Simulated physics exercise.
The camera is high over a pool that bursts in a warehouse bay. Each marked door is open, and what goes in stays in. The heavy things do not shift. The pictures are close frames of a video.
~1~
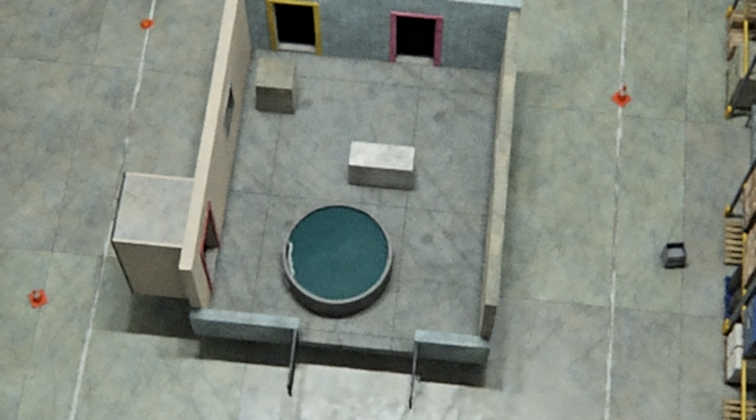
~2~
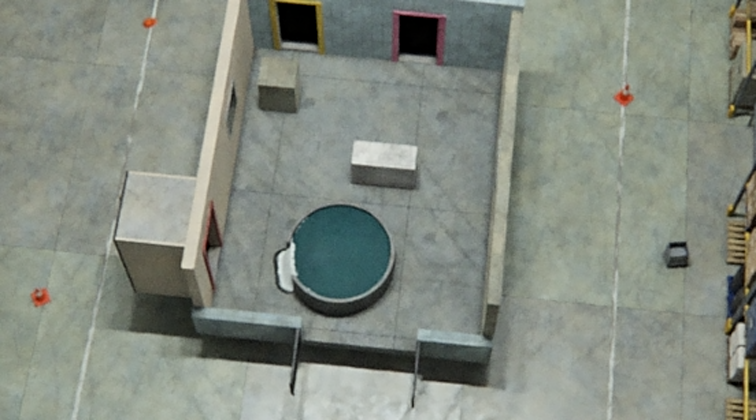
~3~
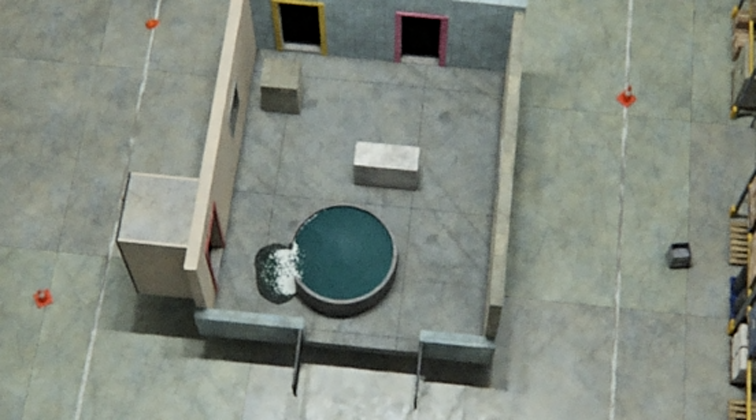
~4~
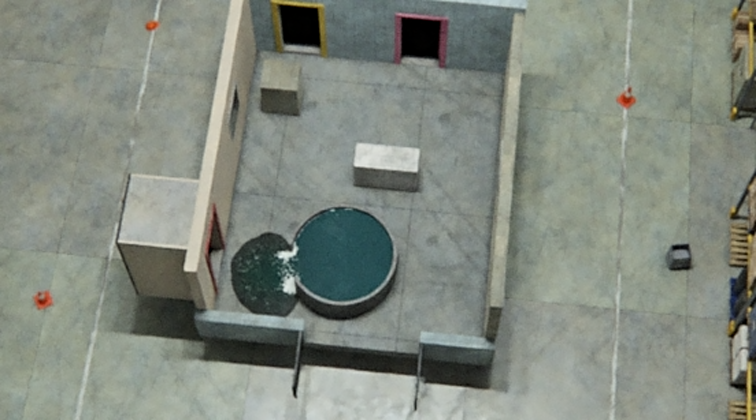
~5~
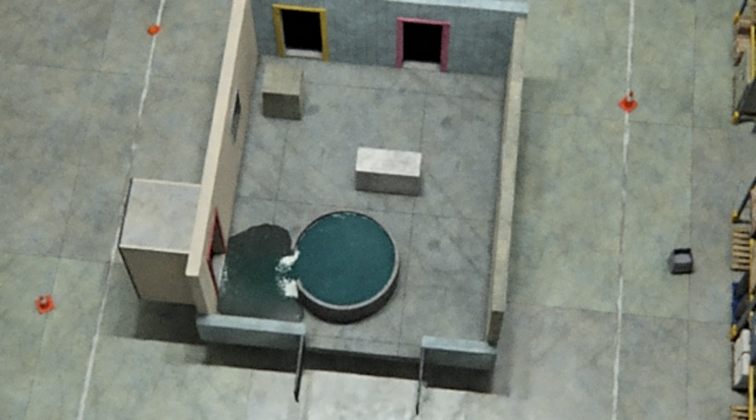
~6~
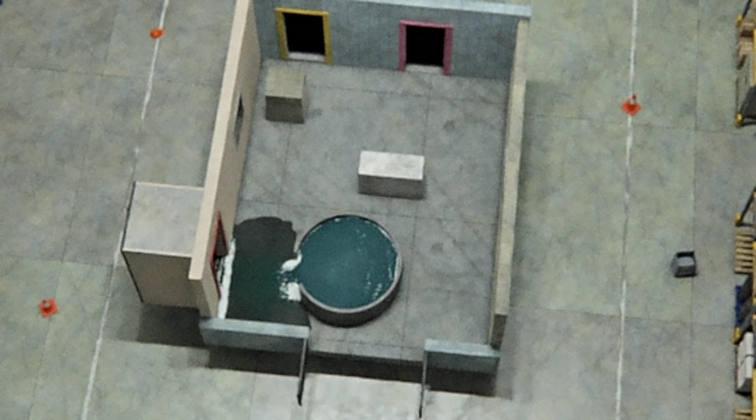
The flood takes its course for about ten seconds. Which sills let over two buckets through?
In the end: The yellow door holds within the limit; the pink door holds within the limit; the red door floods.
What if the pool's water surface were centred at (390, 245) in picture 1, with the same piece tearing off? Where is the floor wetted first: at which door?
First comes the door marked red.
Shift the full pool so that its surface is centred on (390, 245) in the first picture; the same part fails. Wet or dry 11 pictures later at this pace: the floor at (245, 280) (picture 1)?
Verdict: Under water.
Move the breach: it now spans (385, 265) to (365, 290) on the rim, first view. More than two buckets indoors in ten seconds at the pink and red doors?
Then: Pink door passes that mark; red door lets less in.
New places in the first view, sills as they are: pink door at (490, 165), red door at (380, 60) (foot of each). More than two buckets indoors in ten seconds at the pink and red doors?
The pink one lets less in, the red one stays under.
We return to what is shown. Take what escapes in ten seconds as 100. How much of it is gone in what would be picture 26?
I make it 50 per cent.
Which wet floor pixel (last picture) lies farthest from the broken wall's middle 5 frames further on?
Around (242, 176).
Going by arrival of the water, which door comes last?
It is the one in pink.
A moment on, water covers 15 % of the floor; the yellow door not reached, the pink door not reached, the red door far over two buckets in.
Next, water covers 20 % of the floor; the yellow door not reached, the pink door not reached, the red door far over two buckets in.
Then, water covers 35 % of the floor; the yellow door not reached, the pink door not reached, the red door far over two buckets in.
Later, water covers 60 % of the floor; the yellow door wet at the sill, nothing in, the pink door not reached, the red door far over two buckets in.
In the end, water covers 80 % of the floor; the yellow door wet at the sill, nothing in, the pink door under two buckets in, the red door far over two buckets in.
